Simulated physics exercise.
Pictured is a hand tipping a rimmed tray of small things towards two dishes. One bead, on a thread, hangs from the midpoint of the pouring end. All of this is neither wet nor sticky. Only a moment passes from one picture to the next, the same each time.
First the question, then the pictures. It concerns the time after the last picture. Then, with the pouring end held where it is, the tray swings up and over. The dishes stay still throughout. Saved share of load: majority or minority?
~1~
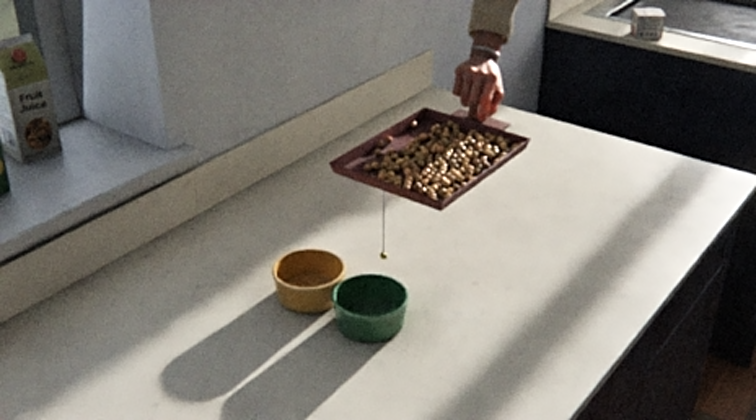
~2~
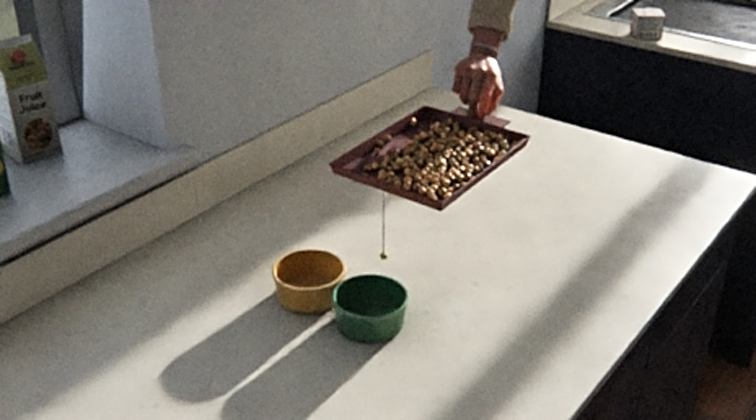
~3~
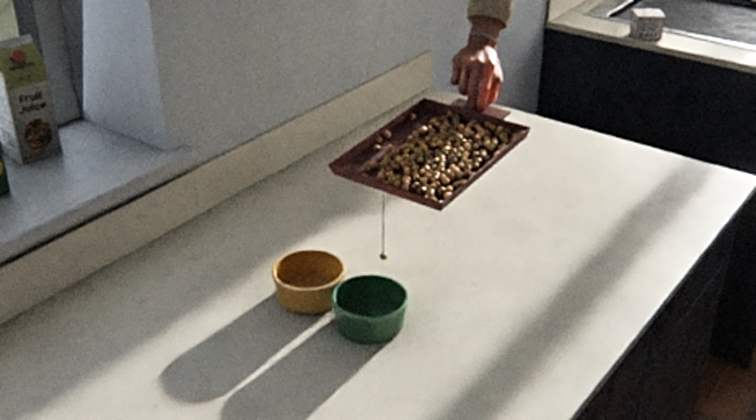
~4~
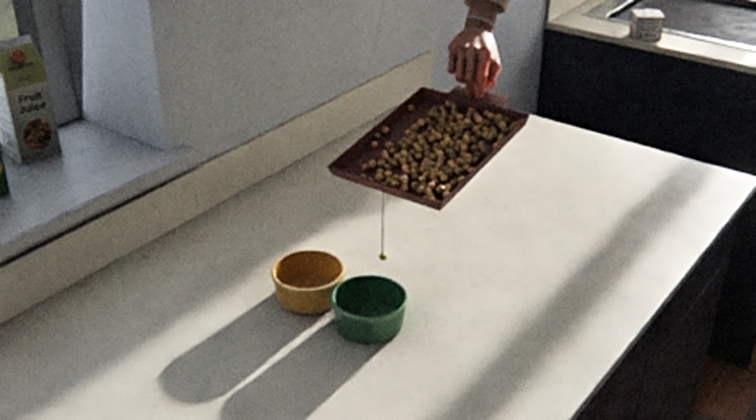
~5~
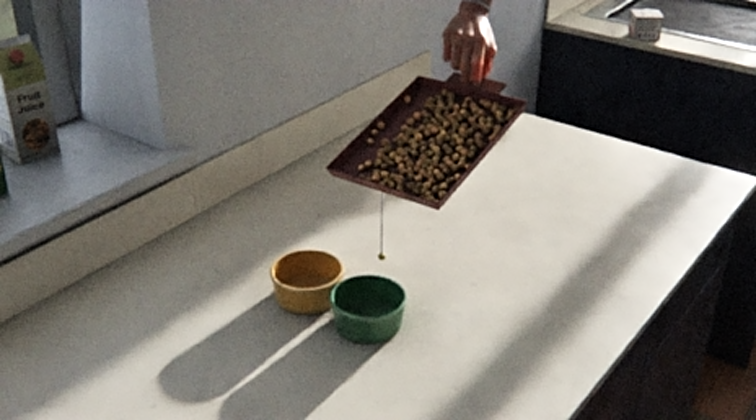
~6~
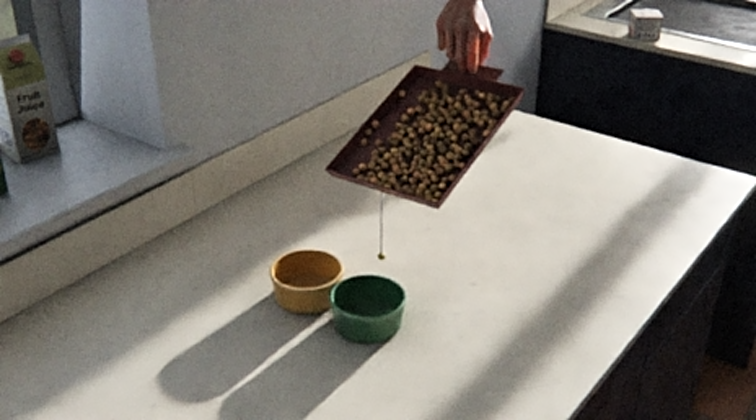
I expect the dishes to receive the greater amount.
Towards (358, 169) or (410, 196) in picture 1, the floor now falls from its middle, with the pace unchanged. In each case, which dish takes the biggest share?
1: The dish to the left. 2: The dish to the right.
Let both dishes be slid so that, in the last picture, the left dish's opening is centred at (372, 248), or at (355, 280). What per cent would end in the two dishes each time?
Respectively 0 % and 50 %.
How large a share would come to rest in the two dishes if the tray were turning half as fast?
Roughly 80 percent.
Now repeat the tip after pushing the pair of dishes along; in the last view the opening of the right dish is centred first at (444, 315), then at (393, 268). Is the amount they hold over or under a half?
Try 1: A lesser share; try 2: A lesser share.
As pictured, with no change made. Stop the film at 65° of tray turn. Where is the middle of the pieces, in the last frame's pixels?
Roughly at (369, 187).
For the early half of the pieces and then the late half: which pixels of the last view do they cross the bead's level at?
Earlier half at (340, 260), later half at (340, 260).
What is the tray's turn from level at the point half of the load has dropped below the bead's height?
Approx. 85° from level.
Soon after the last picture, tray tipped steeply; about two thirds on the tray; a small part in the right dish; a small part in the left dish; a stray few outside both; about a quarter in the air.
A little later, tray tipped past a quarter turn; a stray few on the tray; about a third in the right dish; about a third in the left dish; a small part outside both; a small part in the air.
Later still, tray tipped past a quarter turn; about a third in the right dish; about half in the left dish; about a quarter outside both.
By the end, tray tipped past a quarter turn; about a third in the right dish; about half in the left dish; about a quarter outside both.
